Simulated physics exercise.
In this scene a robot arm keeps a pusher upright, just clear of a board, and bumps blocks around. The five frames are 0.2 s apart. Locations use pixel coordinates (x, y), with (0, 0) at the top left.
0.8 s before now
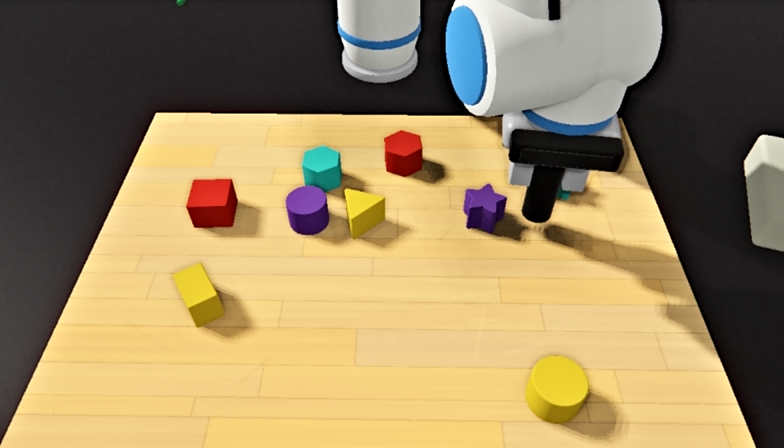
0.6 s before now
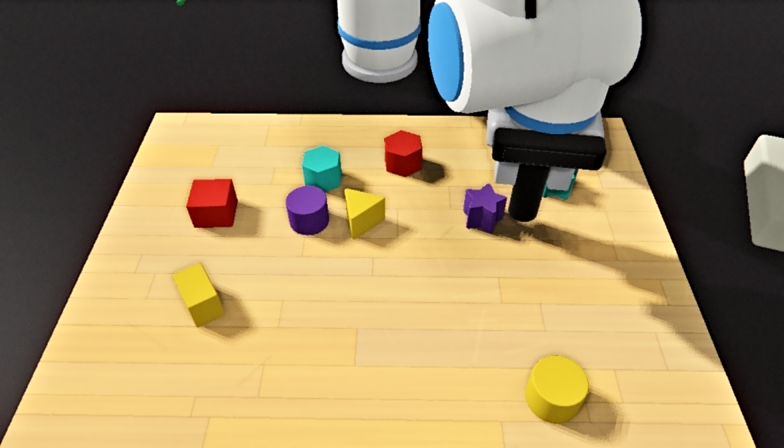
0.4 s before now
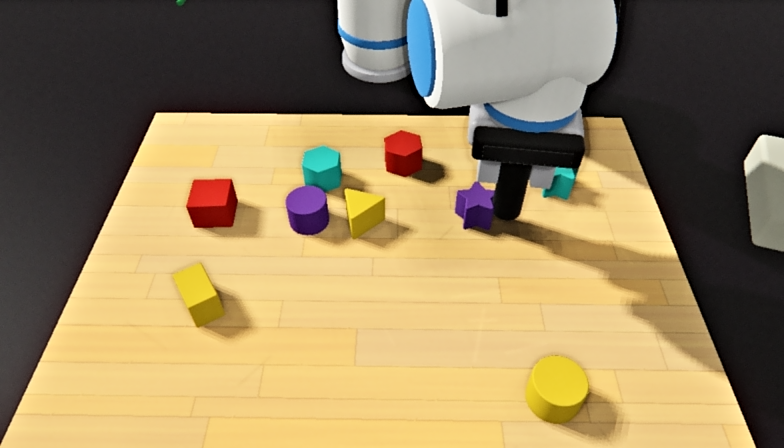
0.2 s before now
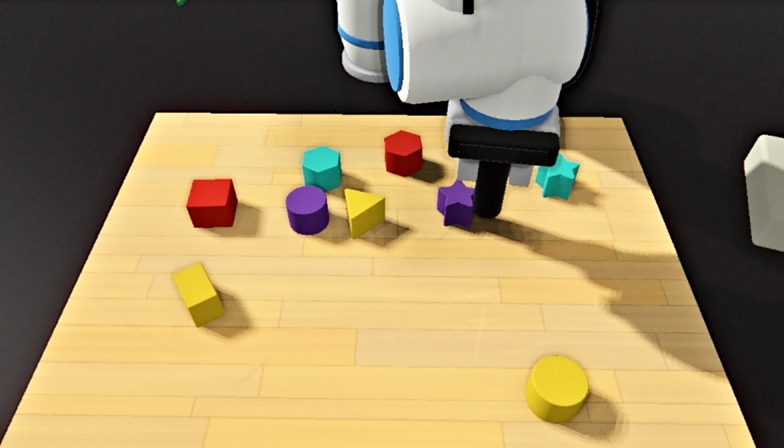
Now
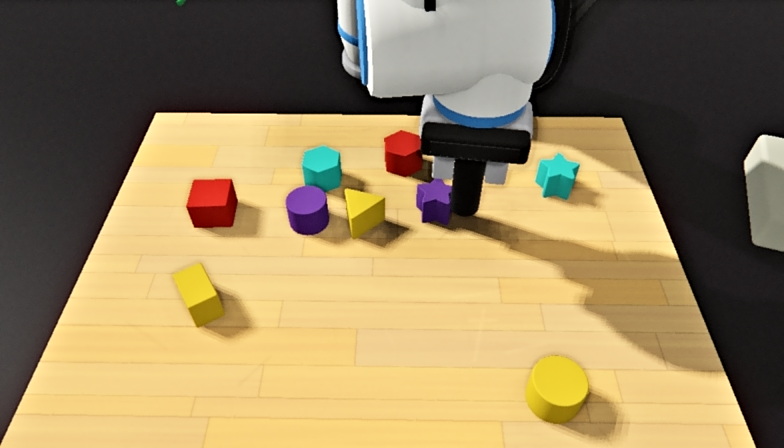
On a wooden board, a robot arm pushes a purple star-shaped block left among other blocks.
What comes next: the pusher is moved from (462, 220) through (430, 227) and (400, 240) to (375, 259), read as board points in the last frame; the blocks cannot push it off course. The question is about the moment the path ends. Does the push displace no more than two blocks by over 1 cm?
Going by the path, yes.
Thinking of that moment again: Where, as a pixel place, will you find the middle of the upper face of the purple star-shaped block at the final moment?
When the path ends, it will be at (409, 189).
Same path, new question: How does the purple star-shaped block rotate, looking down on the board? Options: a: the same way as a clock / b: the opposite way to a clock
Letter a.
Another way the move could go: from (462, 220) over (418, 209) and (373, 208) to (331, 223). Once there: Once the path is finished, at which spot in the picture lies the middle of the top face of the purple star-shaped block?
Just about (339, 175).
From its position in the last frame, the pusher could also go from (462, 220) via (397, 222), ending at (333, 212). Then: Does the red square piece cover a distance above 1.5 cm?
No, that is not how it ends up.
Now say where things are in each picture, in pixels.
In the first frame, lower end of the pusher at (536, 213), tops of blocks, yellow triangular block at (361, 201), purple star-shaped block at (486, 197).
In the second frame, pusher at (523, 212), blocks as before.
In the third frame, pusher at (506, 210), purple star-shaped block at (479, 195).
In the fourth frame, pusher at (487, 209), purple star-shaped block at (459, 193).
In the fifth frame, pusher at (464, 207), yellow triangular block at (361, 201), purple star-shaped block at (437, 190).
The first path, step by step. One third of the way, pusher at (431, 213); purple star-shaped block at (414, 188), turned 30° clockwise.
Two thirds of the way, pusher at (401, 227); purple star-shaped block at (409, 189), turned 50° clockwise.
At the end, pusher at (375, 246); yellow triangular block not moved; purple star-shaped block at (409, 189), turned 50° clockwise.
